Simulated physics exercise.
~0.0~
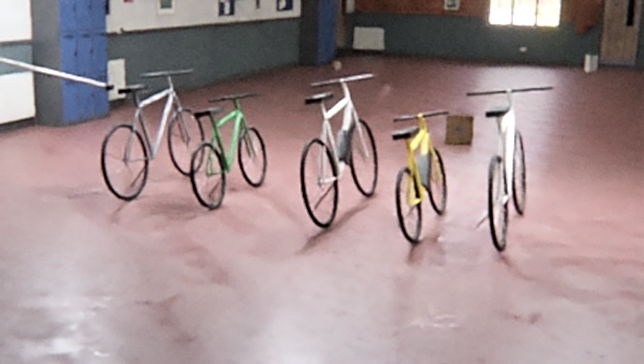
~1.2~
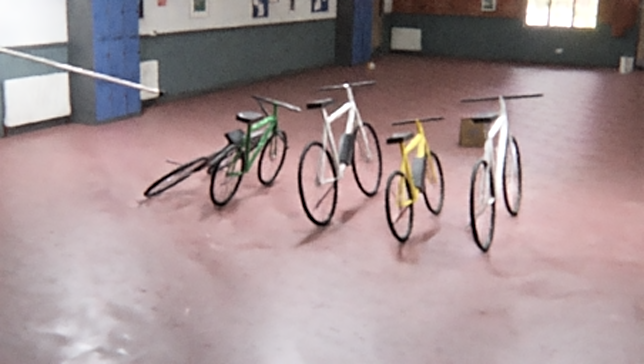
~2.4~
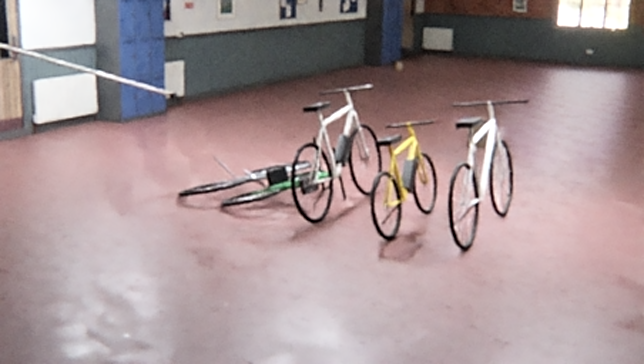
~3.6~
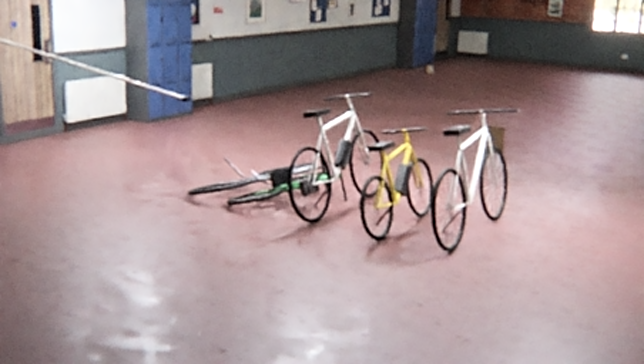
To begin with, five bicycles stand side by side on the reddish floor of a large hall, while a long pale pole reaches in from the left. The silver bicycle at the left end tips to the right, dropping low against its green neighbour, which starts to lean over as well. Both then go down, ending up almost flat on the floor beside the wheels of the white bicycle next in line. The toppling goes no further as the view drifts slightly. At the end, that white bicycle, the small yellow one and the white one at the right end are all still upright.
